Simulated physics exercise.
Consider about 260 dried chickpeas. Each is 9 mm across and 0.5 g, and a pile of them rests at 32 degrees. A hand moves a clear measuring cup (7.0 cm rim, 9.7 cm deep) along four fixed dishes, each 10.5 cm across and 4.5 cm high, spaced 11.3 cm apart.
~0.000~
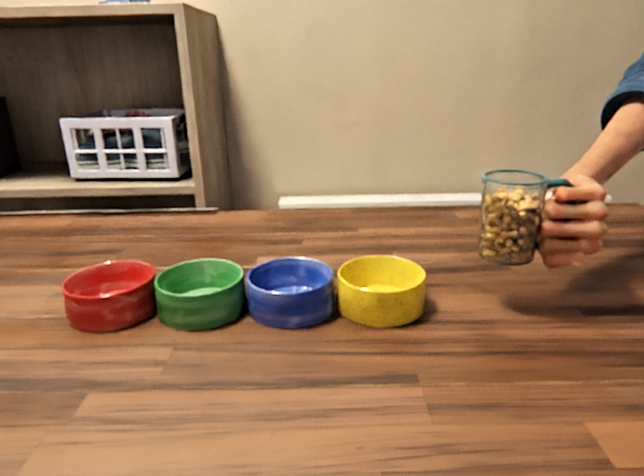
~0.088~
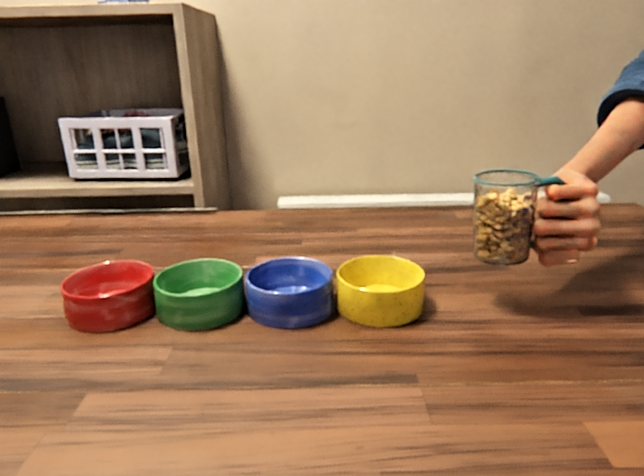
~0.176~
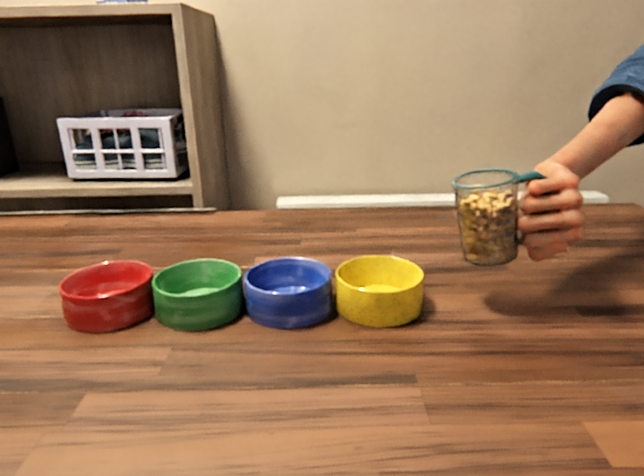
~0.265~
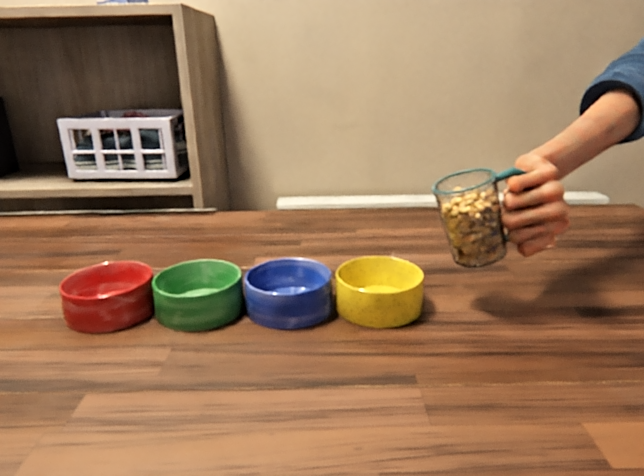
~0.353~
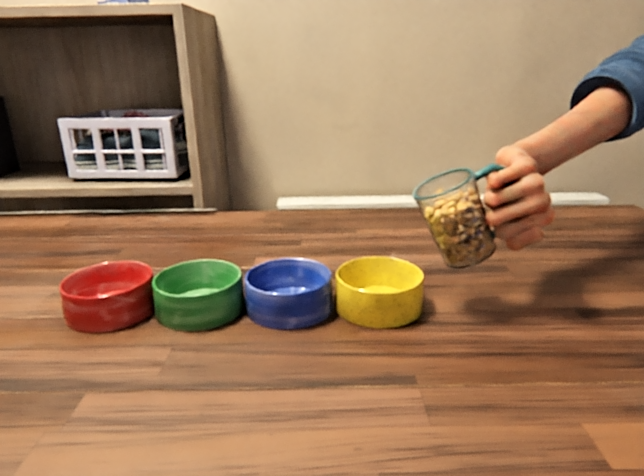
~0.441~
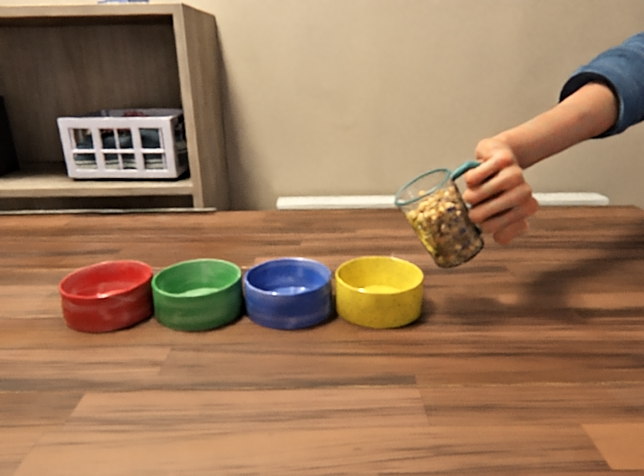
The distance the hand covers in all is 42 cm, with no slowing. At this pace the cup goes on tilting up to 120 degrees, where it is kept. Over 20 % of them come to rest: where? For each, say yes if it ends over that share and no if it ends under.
Result: Red dish: You'll see a fifth or less there; blue dish: You'll see a fifth or less there; green dish: You'll see more than a fifth there; yellow dish: You'll see a fifth or less there; counter: You'll see a fifth or less there.
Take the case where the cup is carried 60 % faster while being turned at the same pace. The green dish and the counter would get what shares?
Then the green dish gets 0 and the counter 0.
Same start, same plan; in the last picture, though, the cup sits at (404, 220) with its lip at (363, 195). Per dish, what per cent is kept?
The red dish keeps 100, the blue one 0, the green one 0 and the yellow one 0.
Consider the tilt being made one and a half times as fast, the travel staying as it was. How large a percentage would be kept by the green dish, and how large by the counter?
In the green dish 20; on the counter 10.
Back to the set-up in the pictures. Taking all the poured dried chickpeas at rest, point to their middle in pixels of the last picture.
When it all comes to rest, the middle is near (185, 297).
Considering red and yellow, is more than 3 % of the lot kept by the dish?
Note - red affirmative, yellow negative.
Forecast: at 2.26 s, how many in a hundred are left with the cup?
Approx. 0 % - an estimate.
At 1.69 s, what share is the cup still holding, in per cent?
It works out to about 30 per cent of the load.
After 1.19 s, tilt 93 degrees; cup holds 100 %.
Then, at 1.69 s, tilt 120 degrees; cup holds 30 %, blue 5 %, green 65 %.
After 2.26 s, tilt 120 degrees; cup holds 0 %, red 5 %, blue 5 %, green 80 %.
By 2.6 s all is still; red 5 %, blue 5 %, green 80 %, yellow 0 %, counter 10 %.
